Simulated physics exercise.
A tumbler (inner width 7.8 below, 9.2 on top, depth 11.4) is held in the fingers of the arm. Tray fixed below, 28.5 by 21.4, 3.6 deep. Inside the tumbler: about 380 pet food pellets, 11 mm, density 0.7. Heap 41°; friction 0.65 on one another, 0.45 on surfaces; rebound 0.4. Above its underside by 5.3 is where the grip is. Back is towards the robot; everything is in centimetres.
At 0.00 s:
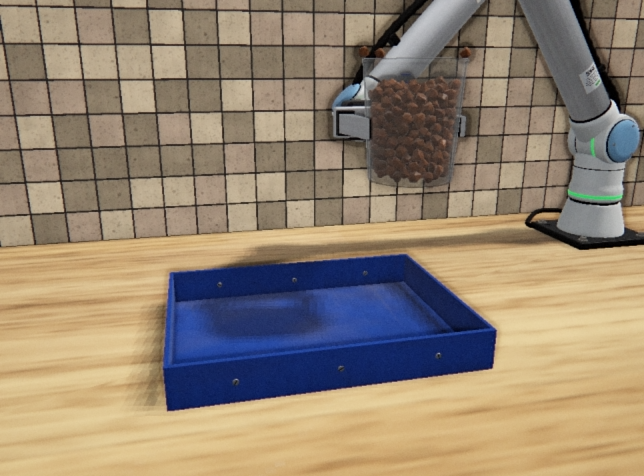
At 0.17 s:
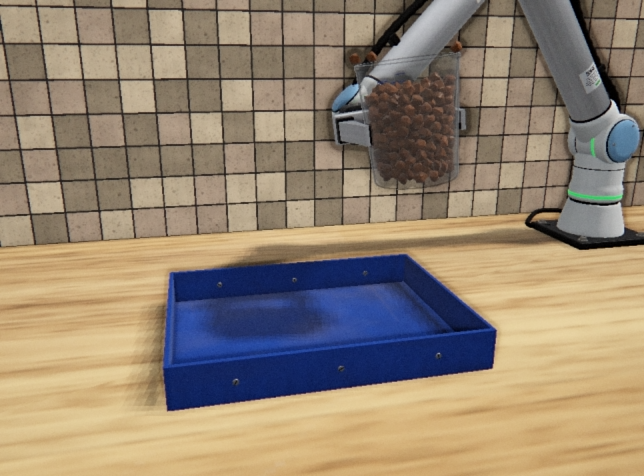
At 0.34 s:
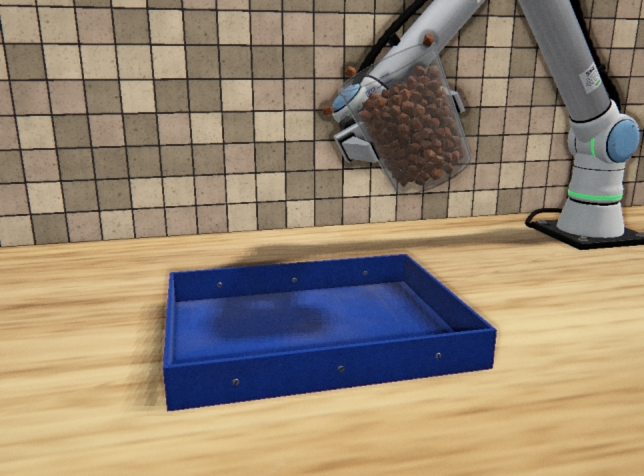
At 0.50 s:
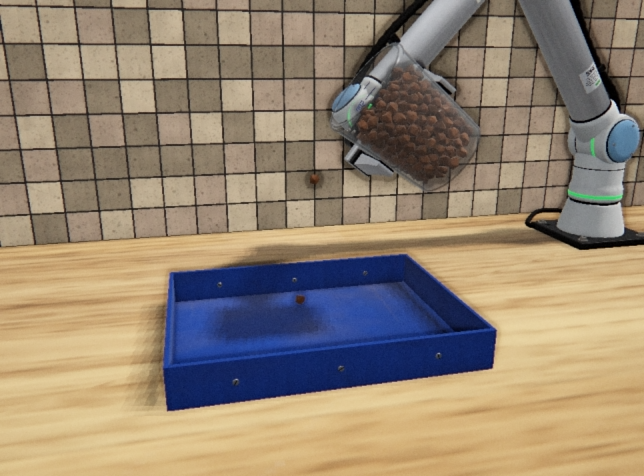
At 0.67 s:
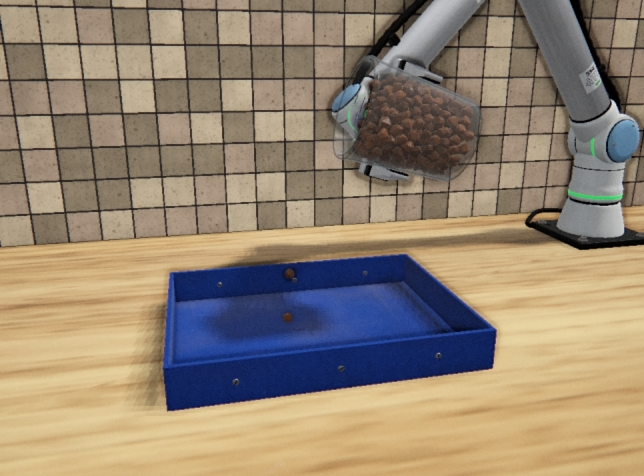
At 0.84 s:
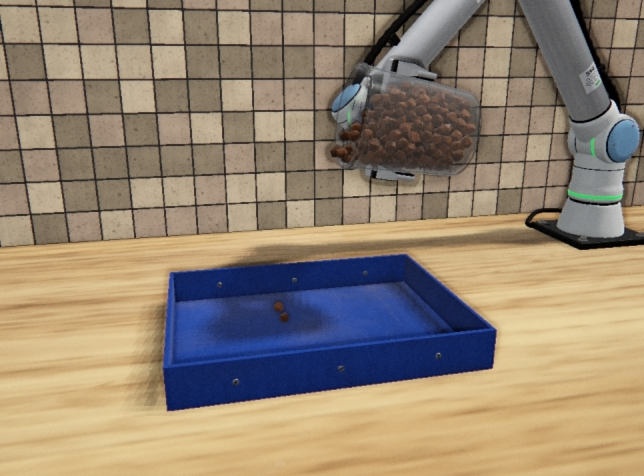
A robot arm tilts a clear tumbler of brown pellets leftward, dropping two into a blue tray.
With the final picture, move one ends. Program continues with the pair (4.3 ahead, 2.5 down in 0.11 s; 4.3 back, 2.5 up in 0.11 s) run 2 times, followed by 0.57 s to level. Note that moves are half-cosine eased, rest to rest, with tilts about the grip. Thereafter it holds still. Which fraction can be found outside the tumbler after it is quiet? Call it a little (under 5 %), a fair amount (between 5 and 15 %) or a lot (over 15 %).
A lot.
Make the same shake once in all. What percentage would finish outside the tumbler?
That share would be near 25 percent.
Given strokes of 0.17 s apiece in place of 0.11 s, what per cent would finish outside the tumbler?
In that case around 20 per cent.
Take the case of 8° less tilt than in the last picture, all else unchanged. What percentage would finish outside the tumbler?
Near 25 %.
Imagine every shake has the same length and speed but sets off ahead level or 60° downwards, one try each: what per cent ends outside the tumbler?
Some 65 and 20 per cent.
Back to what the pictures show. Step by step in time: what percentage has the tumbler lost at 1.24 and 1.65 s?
I'd put it near 30 percent first and near 40 percent later.
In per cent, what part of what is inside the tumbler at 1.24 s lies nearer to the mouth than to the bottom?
Near 60 %.
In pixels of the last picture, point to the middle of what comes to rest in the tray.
It lands close to (237, 333).
After 1.24 s, tilted 80° forward, highest piece 23 above the table; 273 in the tumbler, 81 in the tray, 23 in flight or on a rim.
After 1.65 s, tilted 22° forward, highest piece 26 above the table; 232 in the tumbler, 144 in the tray, 1 in flight or on a rim.
After 2.05 s, level, highest piece 25 above the table; 232 in the tumbler, 145 in the tray.
After 3.10 s, level, highest piece 25 above the table; 232 in the tumbler, 145 in the tray.
In the end, 232 in the tumbler, 145 in the tray. That is 38 % outside the tumbler.
